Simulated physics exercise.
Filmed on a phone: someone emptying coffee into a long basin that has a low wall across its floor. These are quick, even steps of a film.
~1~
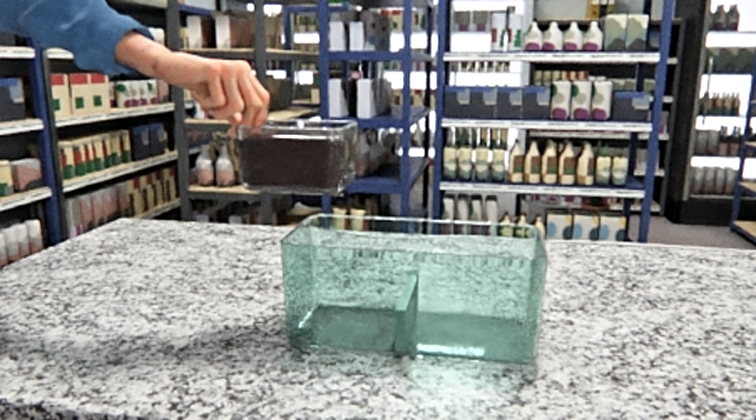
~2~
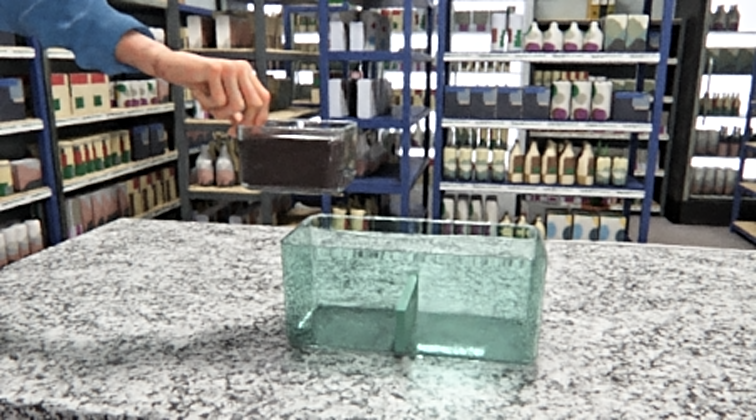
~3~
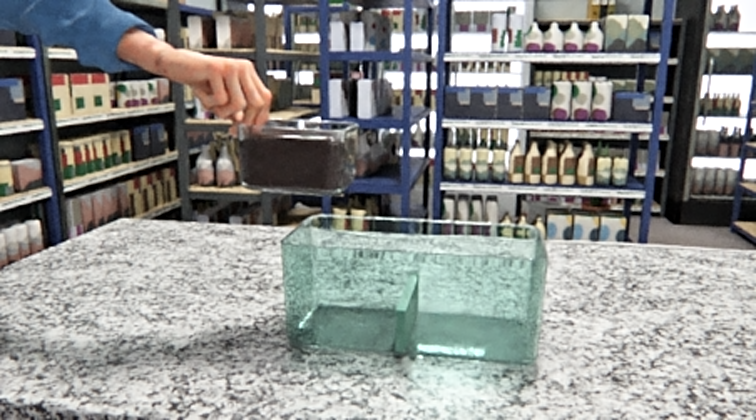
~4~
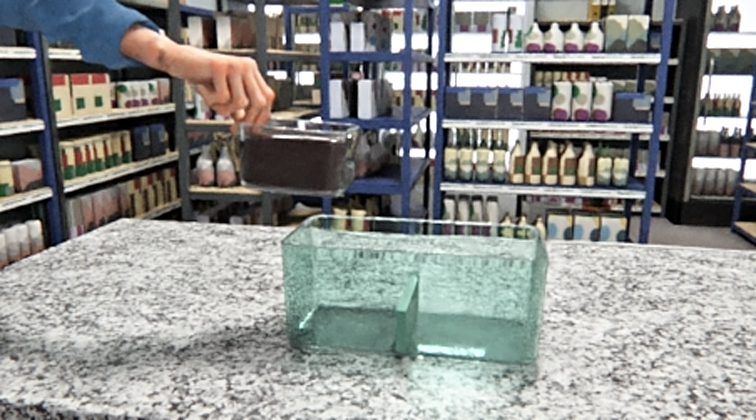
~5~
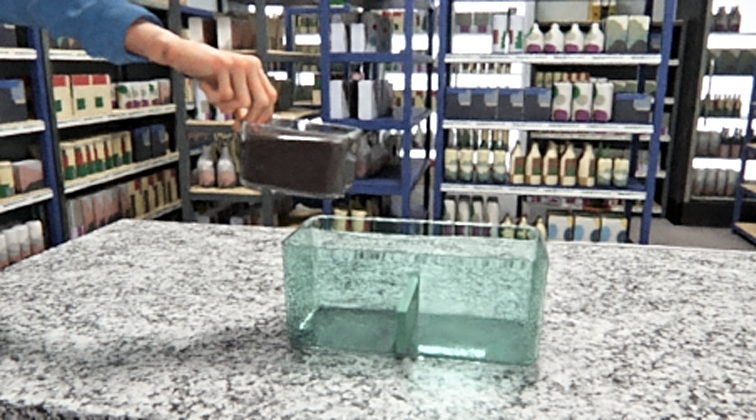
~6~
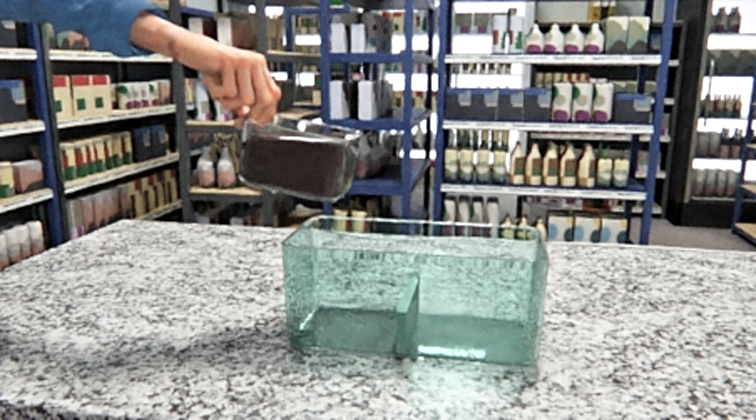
A hand holding a small glass container of dark coffee above a long green glass basin, slowly tilting it slightly to the right.
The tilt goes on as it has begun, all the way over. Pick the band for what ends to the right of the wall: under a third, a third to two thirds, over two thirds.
It comes to from a third to two thirds.
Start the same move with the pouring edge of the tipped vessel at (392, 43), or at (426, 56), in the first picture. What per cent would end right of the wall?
Near 90 % and 95 %.
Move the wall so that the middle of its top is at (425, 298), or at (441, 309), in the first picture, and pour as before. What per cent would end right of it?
Roughly 15 per cent, and 10 per cent.
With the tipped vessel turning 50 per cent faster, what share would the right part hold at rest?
Near 40 %.
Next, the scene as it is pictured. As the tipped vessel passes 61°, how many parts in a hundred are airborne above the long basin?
Some 25 per cent.
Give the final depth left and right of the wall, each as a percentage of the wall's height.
Near 40 on the left, 30 on the right.
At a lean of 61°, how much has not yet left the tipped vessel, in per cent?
It comes to 55 per cent or so.
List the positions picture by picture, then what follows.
Tilt 0°; pouring edge (350, 127); surface from (253, 132) to (349, 135); the long basin's rim runs from (296, 229) to (543, 243); the wall's top is at (408, 290), in the first picture.
Tilt 0°; pouring edge (350, 128); surface from (253, 132) to (350, 135), in the second picture.
Tilt 2°; pouring edge (351, 129); surface from (253, 132) to (351, 136), in the third picture.
Tilt 4°; pouring edge (352, 131); surface from (255, 133) to (351, 137), in the fourth picture.
Tilt 6°; pouring edge (354, 135); surface from (256, 133) to (353, 138), in the fifth picture.
Tilt 10°; pouring edge (355, 139); surface from (256, 134) to (355, 138), in the sixth picture.
A moment on, the tilt is 61° and 55 per cent is still to pour, 10 is left of the wall and 12 right of it.
Next, the tilt is 98° and 10 per cent is still to pour, 39 is left of the wall and 46 right of it.
Then the tilt is 109° and 0 per cent is still to pour, 53 is left of the wall and 47 right of it.
Later the tilt is 109° and 0 per cent is still to pour, 53 is left of the wall and 47 right of it.
At rest 53 per cent lies left of the wall, 47 right of it and 0 outside.
